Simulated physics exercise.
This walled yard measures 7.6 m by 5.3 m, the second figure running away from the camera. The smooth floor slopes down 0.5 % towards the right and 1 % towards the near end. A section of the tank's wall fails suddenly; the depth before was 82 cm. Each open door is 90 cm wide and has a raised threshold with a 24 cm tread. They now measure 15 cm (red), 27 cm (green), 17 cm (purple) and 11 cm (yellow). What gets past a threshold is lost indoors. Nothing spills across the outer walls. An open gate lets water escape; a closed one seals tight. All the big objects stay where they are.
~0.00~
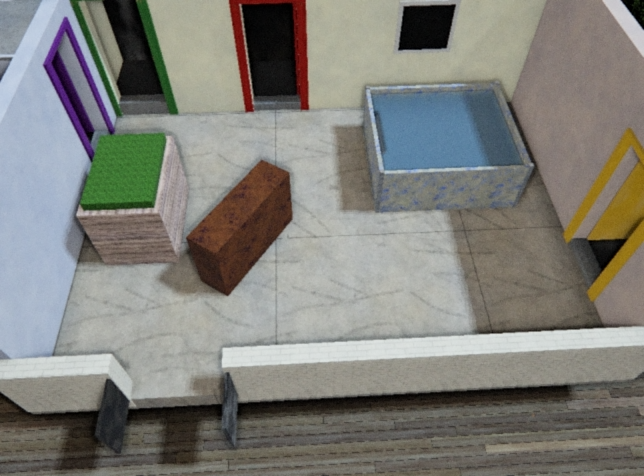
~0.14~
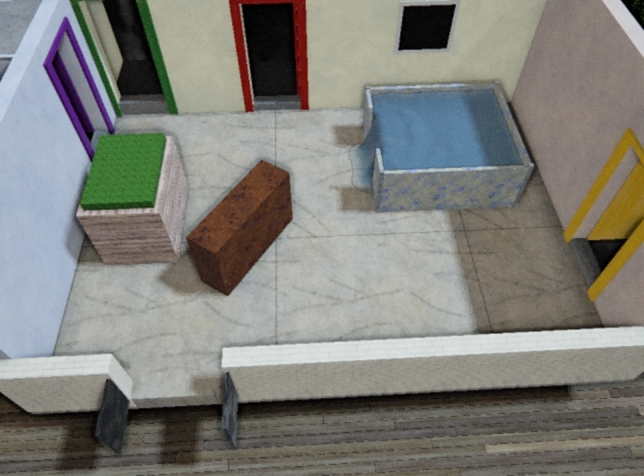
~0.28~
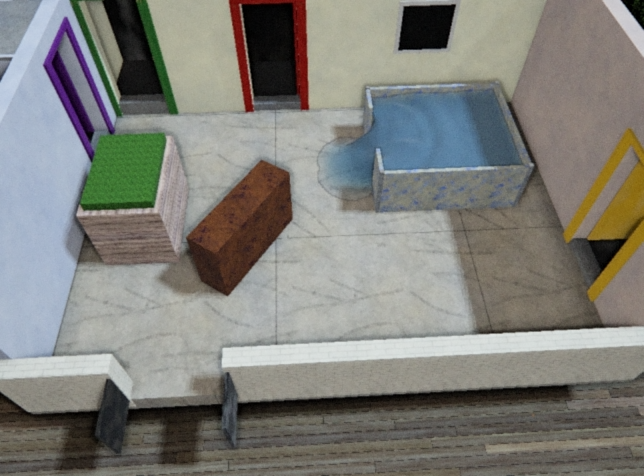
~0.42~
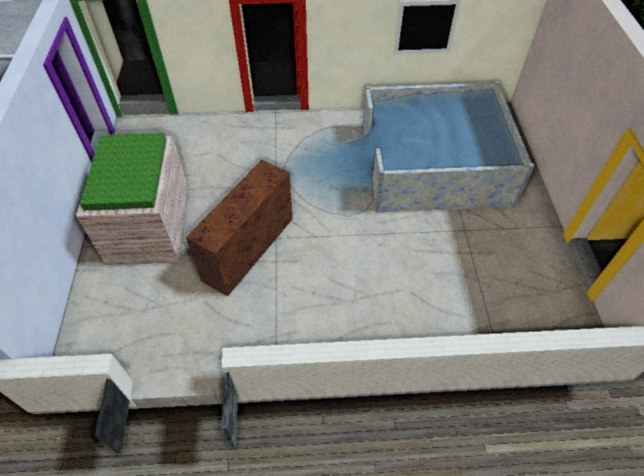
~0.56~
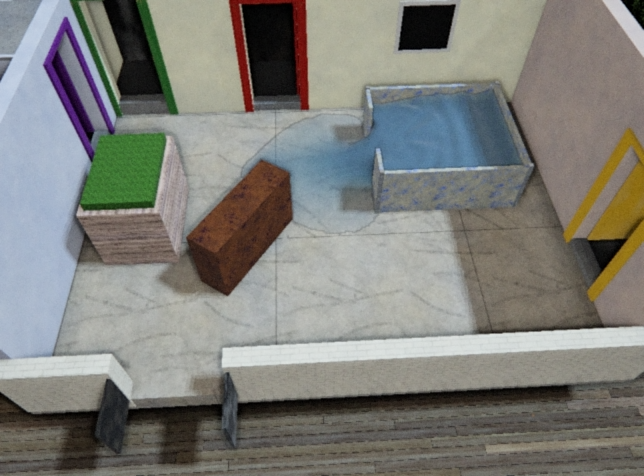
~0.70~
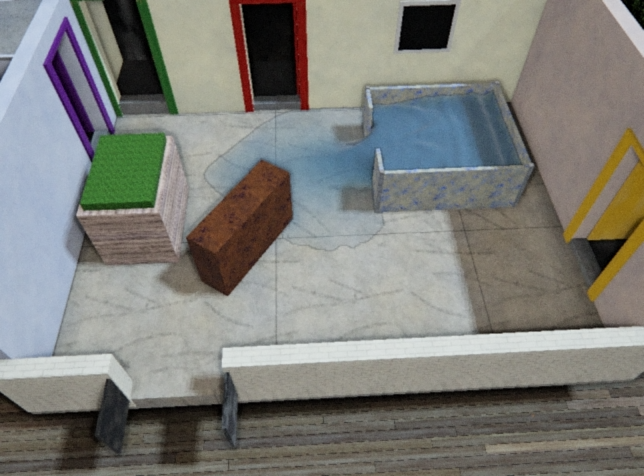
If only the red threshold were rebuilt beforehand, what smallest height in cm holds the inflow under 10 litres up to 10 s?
About 13.5 cm.
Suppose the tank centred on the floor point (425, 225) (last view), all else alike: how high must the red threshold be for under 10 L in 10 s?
Then roughly 14.5 cm.
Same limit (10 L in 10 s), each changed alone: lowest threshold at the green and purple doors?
About 30 cm at green and 33 cm at purple.
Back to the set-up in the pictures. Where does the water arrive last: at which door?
Last comes the yellow one.
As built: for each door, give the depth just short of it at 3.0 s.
Depths in cm: Red 12, green 31, purple 33, yellow 0.
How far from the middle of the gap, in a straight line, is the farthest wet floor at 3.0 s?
Roughly 5.4 m.
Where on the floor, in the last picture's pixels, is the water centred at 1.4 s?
Near (381, 166).
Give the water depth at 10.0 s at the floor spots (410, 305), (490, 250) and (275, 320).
About 4, 2 and 4 cm.
After 1.4 s water covers 35 % of the floor, deepest (42 cm) near (362, 171); 17 cm at the red door, 0 litres in over its 15 cm threshold.
After 3.0 s water covers 60 % of the floor, deepest (36 cm) near (123, 130); 12 cm at the red door, 5 litres in over its 15 cm threshold.
After 10.0 s water covers 95 % of the floor, deepest (14 cm) near (101, 382); 9 cm at the red door, 6 litres in over its 15 cm threshold.
At the red door as built, the water arrived by 0.8 s and peaked near 17 cm at 1.6 s.
With a threshold of 12 cm, 19 litres would have come in within the 10 s; with 16 cm, 3 litres. So under 10 litres takes about 13.5 cm.
